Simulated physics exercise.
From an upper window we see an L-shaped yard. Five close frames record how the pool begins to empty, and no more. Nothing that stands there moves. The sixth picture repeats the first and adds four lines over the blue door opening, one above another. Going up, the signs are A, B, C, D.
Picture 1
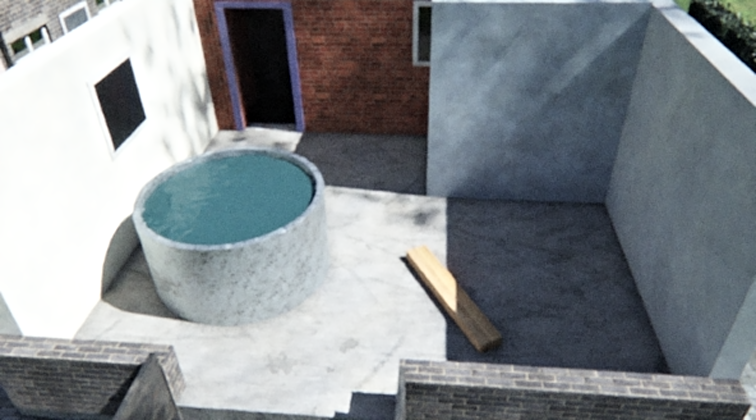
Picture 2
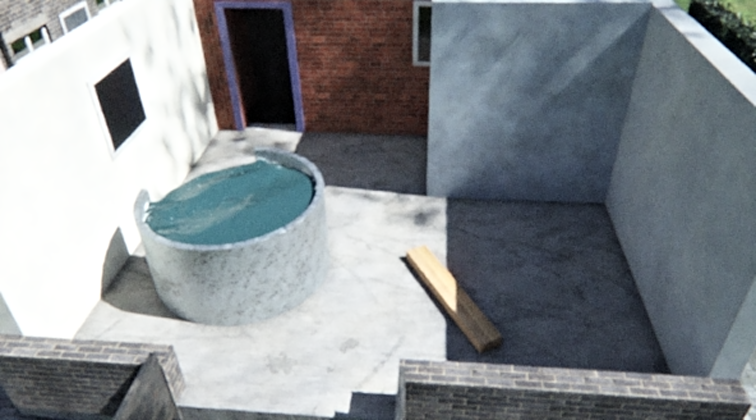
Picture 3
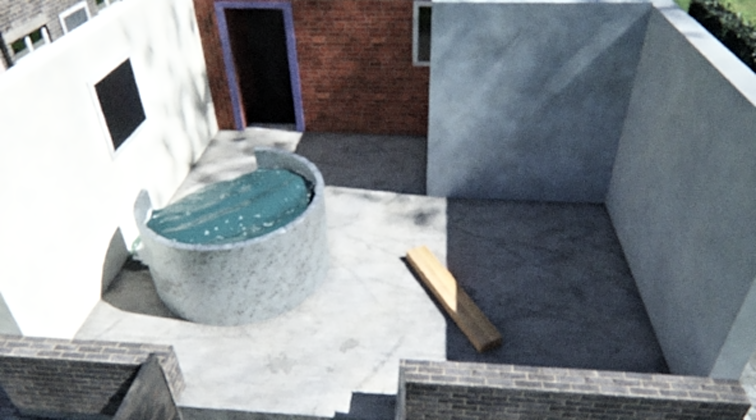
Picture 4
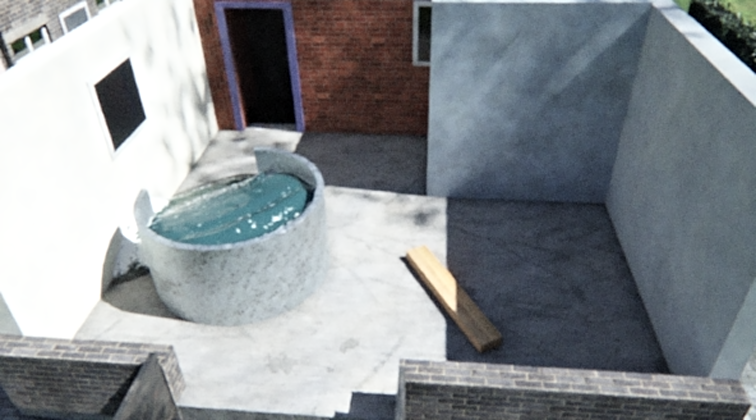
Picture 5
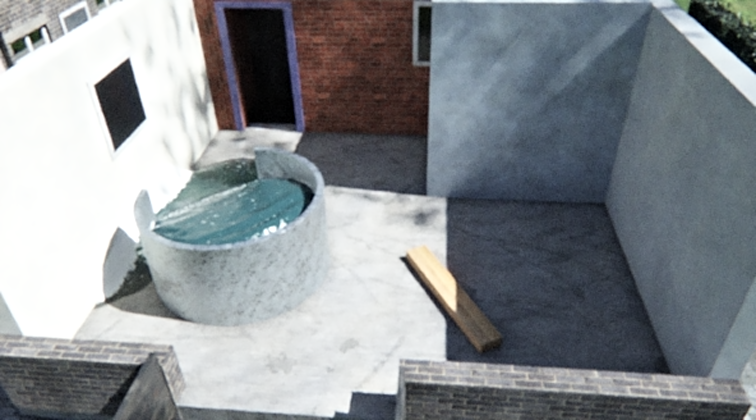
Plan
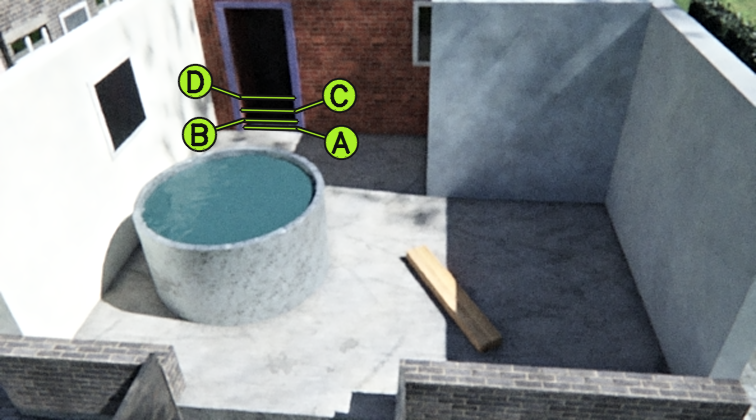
A round, pale grey pool of blue-green water stands on the left of an L-shaped paved yard, seen from an upper window. Behind it are a white wall and red brick with a blue-framed doorway; a wooden beam lies to the right. The pool's far-left side opens, and its smooth water turns choppy, sinks and pours out, spreading over the ground beside the white wall, while the camera stays still.
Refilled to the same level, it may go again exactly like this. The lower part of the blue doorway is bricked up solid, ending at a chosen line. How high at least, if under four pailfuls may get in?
Choose D.
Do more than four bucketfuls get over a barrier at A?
Yes, that goes wrong.
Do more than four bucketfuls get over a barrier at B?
Yes, it does.
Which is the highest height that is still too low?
That is height C.
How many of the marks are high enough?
One.
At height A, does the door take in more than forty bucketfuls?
Yes, it does.
In lime, A at (271, 128); B at (270, 120); C at (268, 110); D at (266, 97); from the bottom up A, B, C, D.
Choosing A, dozens of bucketfuls pour in.
Choosing B, dozens of bucketfuls pour in.
Choosing C, about 11 bucketfuls get in.
Choosing D, a bucket or two gets in.
